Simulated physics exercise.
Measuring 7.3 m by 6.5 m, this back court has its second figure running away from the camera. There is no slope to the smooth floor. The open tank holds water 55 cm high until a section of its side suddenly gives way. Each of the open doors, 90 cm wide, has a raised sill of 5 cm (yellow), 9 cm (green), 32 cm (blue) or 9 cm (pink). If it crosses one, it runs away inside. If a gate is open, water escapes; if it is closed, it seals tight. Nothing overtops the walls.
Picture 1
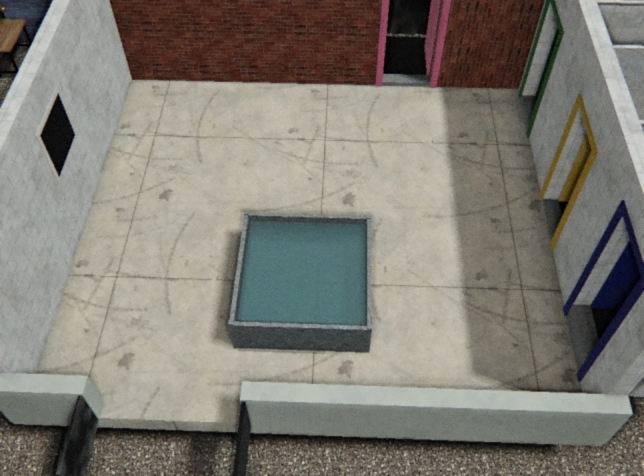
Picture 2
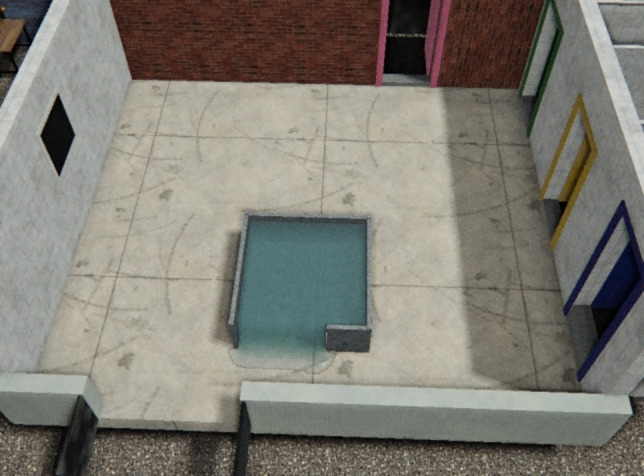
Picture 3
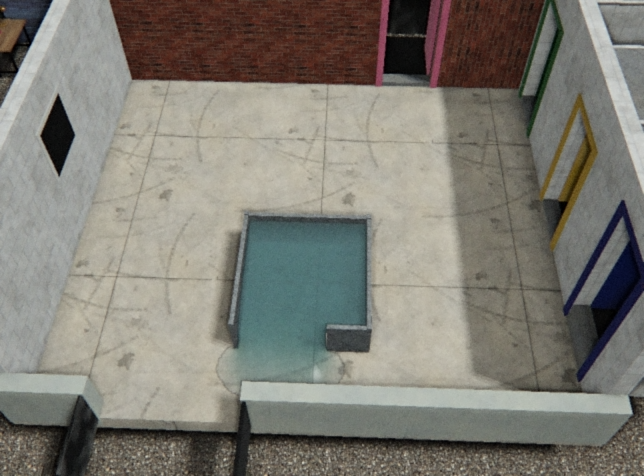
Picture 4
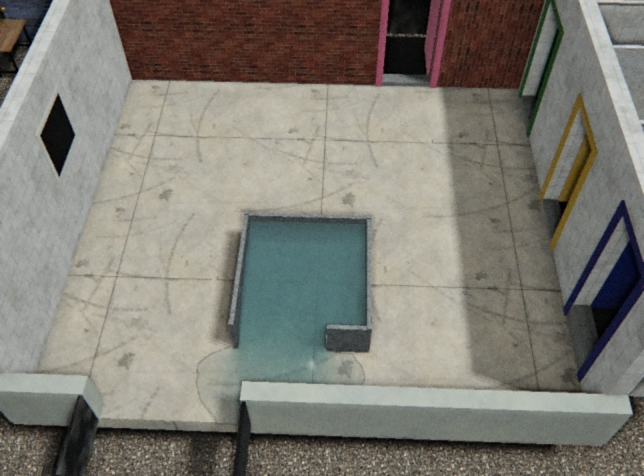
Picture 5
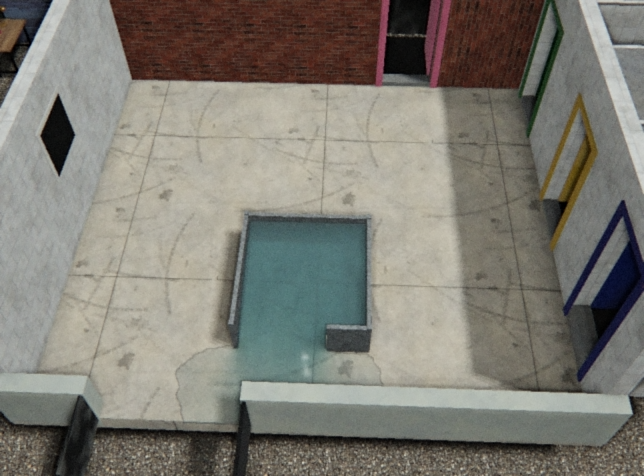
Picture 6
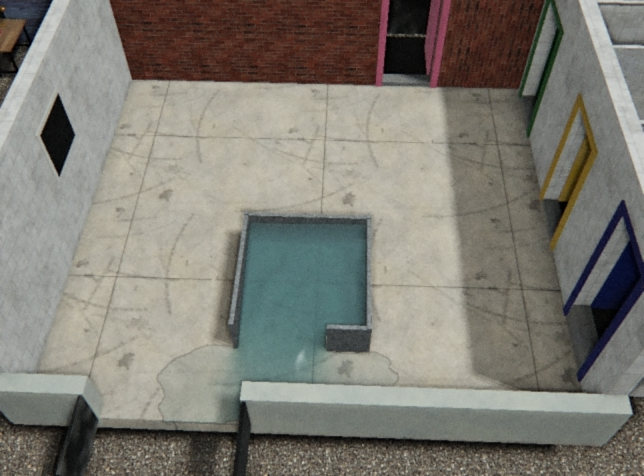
A square grey-walled tank of blue-green water stands on the pale concrete floor of a walled back court, seen from high above by a still camera. A brick wall with a pink-framed doorway closes the back, green, yellow and blue doorframes line the right, and a dark square marks the left wall. Part of the tank's front wall disappears, and water pours out, spreading thinly toward the low front wall and sideways.
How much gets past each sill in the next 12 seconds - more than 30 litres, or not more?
At the yellow door, not more. At the green door, not more. At the blue door, not more. At the pink door, not more.
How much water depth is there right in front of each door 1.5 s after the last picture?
Depths in centimetres - yellow: 0, green: 0, blue: 7, pink: 0.
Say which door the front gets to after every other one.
Lab note: Last arrival at the pink door.
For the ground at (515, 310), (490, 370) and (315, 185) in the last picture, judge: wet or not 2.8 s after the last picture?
Soaked, soaked, untouched.
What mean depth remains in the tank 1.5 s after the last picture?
Some 25 cm.
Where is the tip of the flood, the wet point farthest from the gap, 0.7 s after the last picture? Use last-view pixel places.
Near (511, 415).
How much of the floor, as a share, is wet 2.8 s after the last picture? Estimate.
Covered: Roughly 25 per cent.
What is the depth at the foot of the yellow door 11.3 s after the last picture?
The depth there is near 2.0 cm.
Then, 0.7 s after the last picture water covers 10 % of the floor and is deepest (40 cm) near (275, 406); yellow door not reached, green door not reached, blue door not reached, pink door not reached.
Then, 1.5 s after the last picture water covers 20 % of the floor and is deepest (30 cm) near (275, 406); yellow door not reached, green door not reached, blue door 7 cm at the sill, 0 L in, pink door not reached.
Then, 2.8 s after the last picture water covers 25 % of the floor and is deepest (18 cm) near (289, 407); yellow door 5 cm at the sill, 0 L in, green door not reached, blue door 14 cm at the sill, 0 L in, pink door not reached.
Then, 6.3 s after the last picture water covers 55 % of the floor and is deepest (9 cm) near (275, 406); yellow door 4 cm at the sill, 0 L in, green door 3 cm at the sill, 0 L in, blue door 6 cm at the sill, 0 L in, pink door 3 cm at the sill, 0 L in.
Then, 11.3 s after the last picture water covers 70 % of the floor and is deepest (4 cm) near (261, 406); yellow door 2 cm at the sill, 0 L in, green door 4 cm at the sill, 0 L in, blue door 3 cm at the sill, 0 L in, pink door 3 cm at the sill, 0 L in.
